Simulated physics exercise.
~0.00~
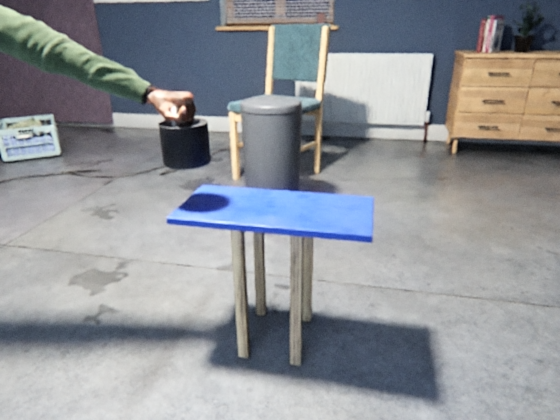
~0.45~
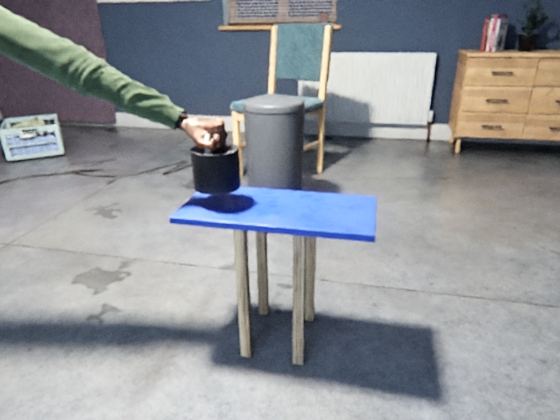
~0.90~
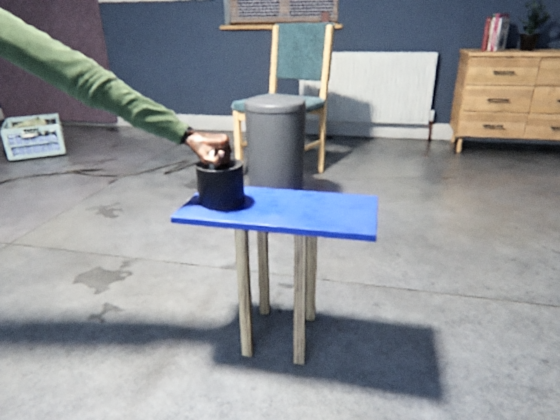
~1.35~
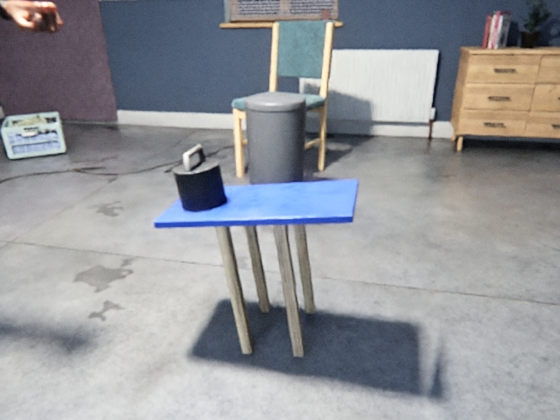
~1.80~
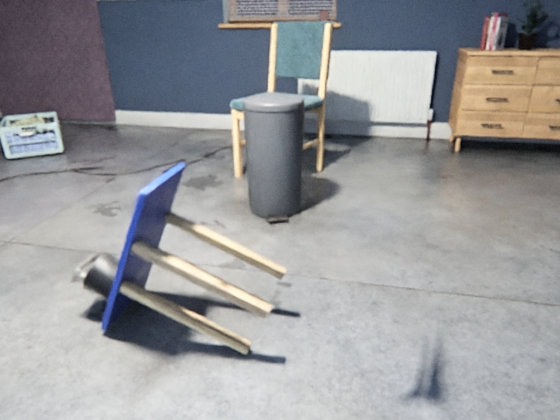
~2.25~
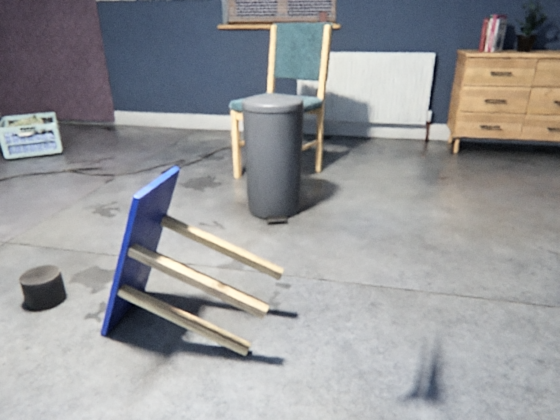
In a grey-floored room, a hand setting a black cylinder on a blue trestle's left end, the trestle tipping over leftward.
